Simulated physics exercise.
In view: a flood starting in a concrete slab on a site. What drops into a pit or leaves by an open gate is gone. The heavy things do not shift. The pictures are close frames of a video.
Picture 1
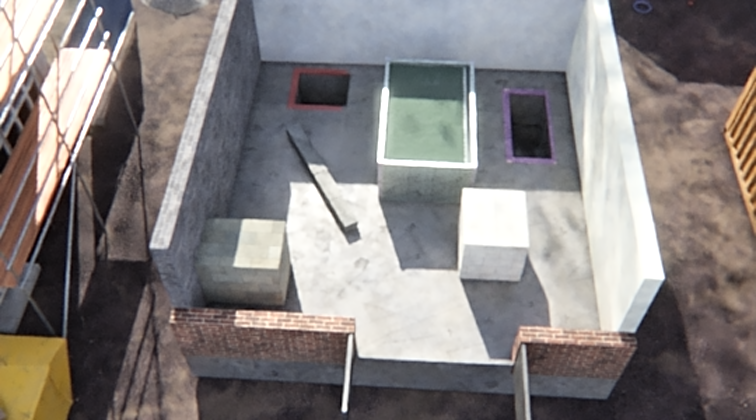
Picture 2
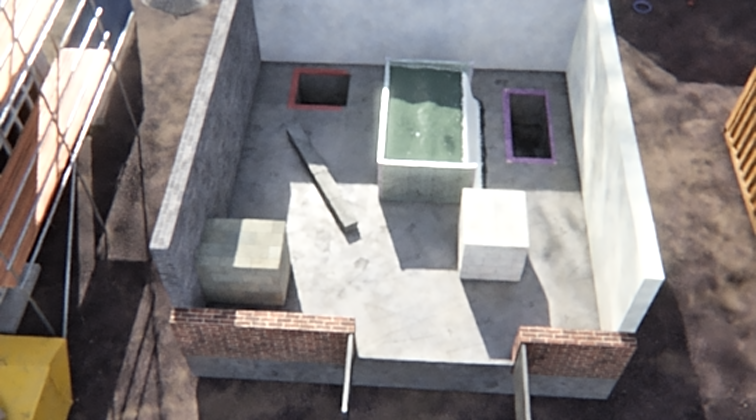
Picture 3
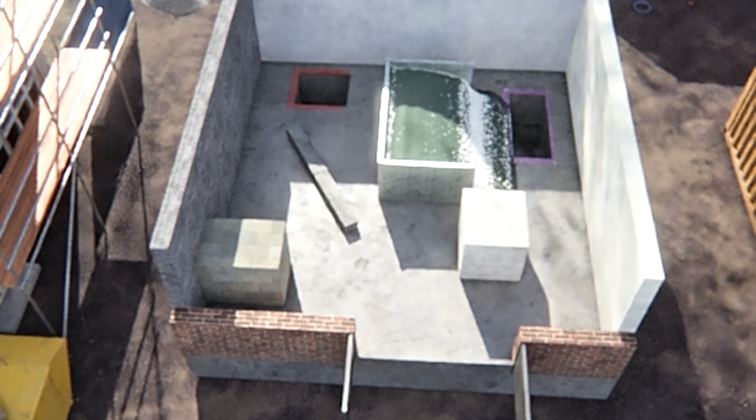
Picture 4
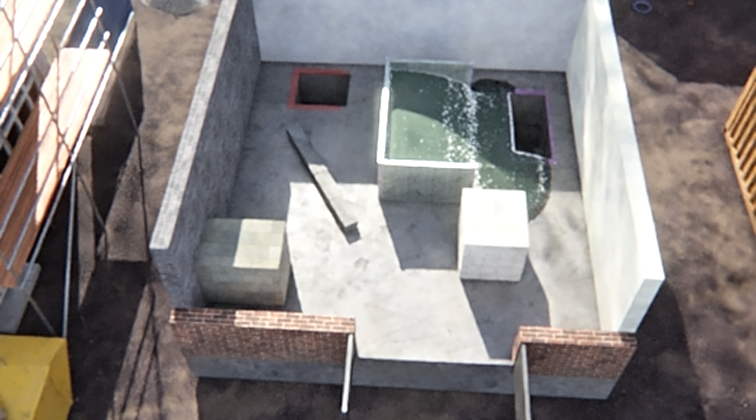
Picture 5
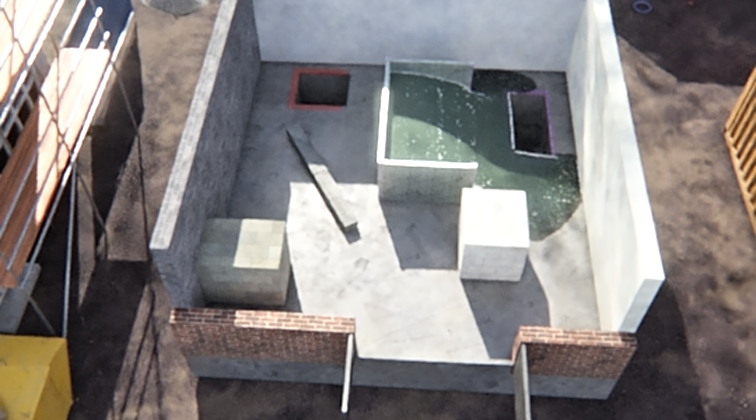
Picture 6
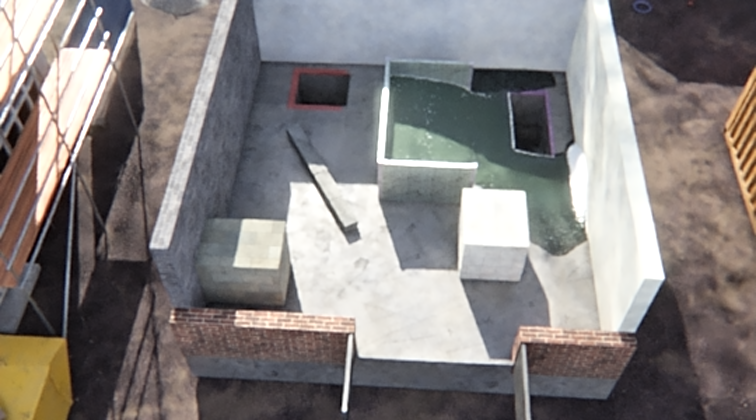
A glass-walled tank of green water in a roofless concrete enclosure opened on its right side, and the water poured out, spreading around the purple-edged pit and forward along the right wall.
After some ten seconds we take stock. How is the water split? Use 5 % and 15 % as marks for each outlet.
One by one: The gate takes from 5 to 15 %; the purple pit takes over 15 %; the red pit takes under 5 %.
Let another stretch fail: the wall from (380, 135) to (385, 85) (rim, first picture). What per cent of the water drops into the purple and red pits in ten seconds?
Parts in a hundred: Purple 2, red 45.
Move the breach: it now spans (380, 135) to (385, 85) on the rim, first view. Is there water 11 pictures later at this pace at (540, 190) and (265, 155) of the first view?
One after the other: Free of water, flooded.
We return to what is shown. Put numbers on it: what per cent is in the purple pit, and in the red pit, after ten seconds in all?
Near 66 and 2 in a hundred.
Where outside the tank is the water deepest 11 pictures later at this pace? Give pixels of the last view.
Around (602, 354).
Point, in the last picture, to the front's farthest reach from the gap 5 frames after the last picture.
Close to (600, 343).
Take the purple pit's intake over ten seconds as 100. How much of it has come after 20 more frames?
Roughly 80 per cent.
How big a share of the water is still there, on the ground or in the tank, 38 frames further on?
About 32 per cent.
A moment on, water covers 25 % of the floor; the gate 0 %, the purple pit 29 %, the red pit 0 %.
Next, water covers 35 % of the floor; the gate 0 %, the purple pit 43 %, the red pit 0 %.
Then, water covers 45 % of the floor; the gate 2 %, the purple pit 54 %, the red pit 0 %.
Later, water covers 70 % of the floor; the gate 5 %, the purple pit 62 %, the red pit 1 %.
In the end, water covers 70 % of the floor; the gate 7 %, the purple pit 67 %, the red pit 2 %.
